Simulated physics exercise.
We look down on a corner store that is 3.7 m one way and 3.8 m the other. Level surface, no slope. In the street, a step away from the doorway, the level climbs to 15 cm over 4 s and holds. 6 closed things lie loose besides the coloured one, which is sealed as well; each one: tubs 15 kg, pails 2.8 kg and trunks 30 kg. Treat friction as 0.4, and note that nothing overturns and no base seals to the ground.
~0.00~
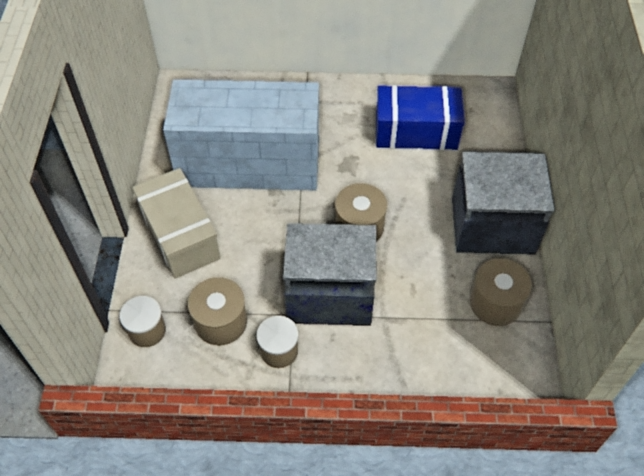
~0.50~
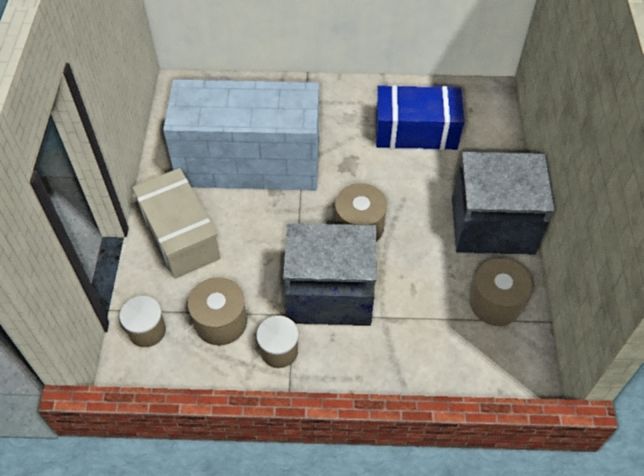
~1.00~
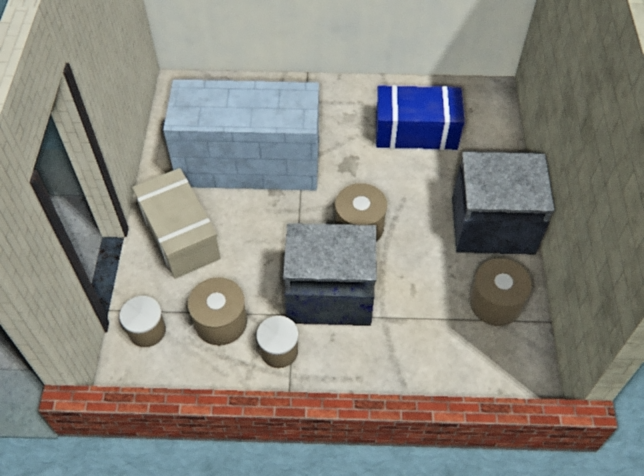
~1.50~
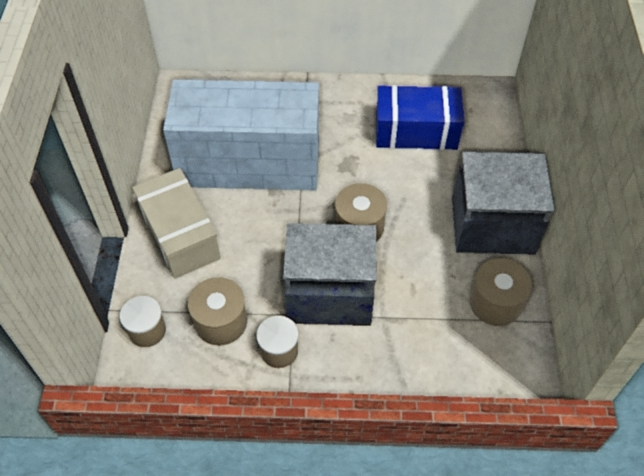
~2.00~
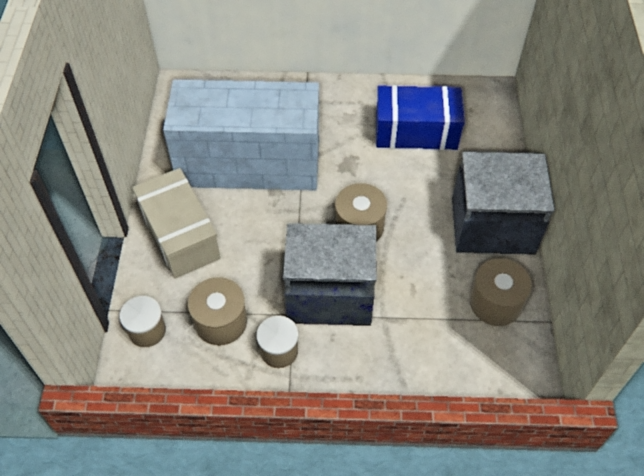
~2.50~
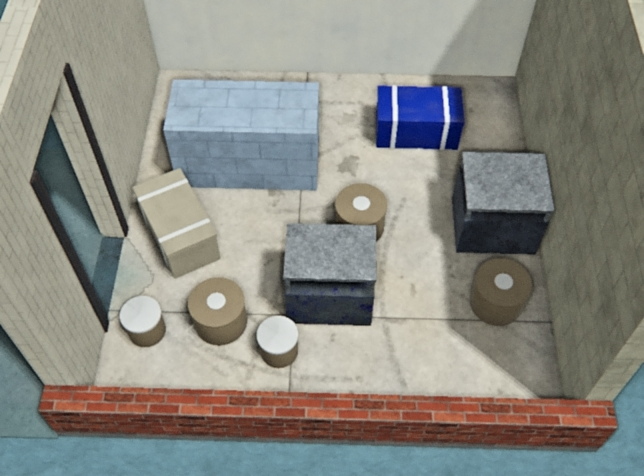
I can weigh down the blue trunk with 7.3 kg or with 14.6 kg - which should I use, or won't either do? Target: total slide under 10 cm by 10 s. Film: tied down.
Go with the lighter one.
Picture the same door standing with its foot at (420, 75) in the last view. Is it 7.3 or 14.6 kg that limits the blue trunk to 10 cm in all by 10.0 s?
Outcome - neither pick works.
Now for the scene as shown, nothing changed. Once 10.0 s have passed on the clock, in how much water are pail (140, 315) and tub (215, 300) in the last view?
Depth approx. 7 cm / 6 cm.
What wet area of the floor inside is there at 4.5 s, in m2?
Some 2.5 m2 of it.
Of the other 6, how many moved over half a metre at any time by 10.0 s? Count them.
By my tally, 3.
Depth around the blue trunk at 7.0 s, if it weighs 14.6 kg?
Depth: Approx. 1 cm.
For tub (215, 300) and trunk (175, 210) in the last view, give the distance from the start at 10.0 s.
140 cm, 30 cm.
After 3.5 s the blue trunk would be 0 cm from its start with 7.3 kg and 0 cm from its start with 14.6 kg; 0 cm of water round it then.
After 4.5 s the blue trunk would be 0 cm from its start with 7.3 kg and 0 cm from its start with 14.6 kg; 0 cm of water round it then.
After 7.0 s the blue trunk would be 0 cm from its start with 7.3 kg and 0 cm from its start with 14.6 kg; 1 cm of water round it then.
After 10.0 s the blue trunk would be 0 cm from its start with 7.3 kg and 0 cm from its start with 14.6 kg; 2 cm of water round it then.
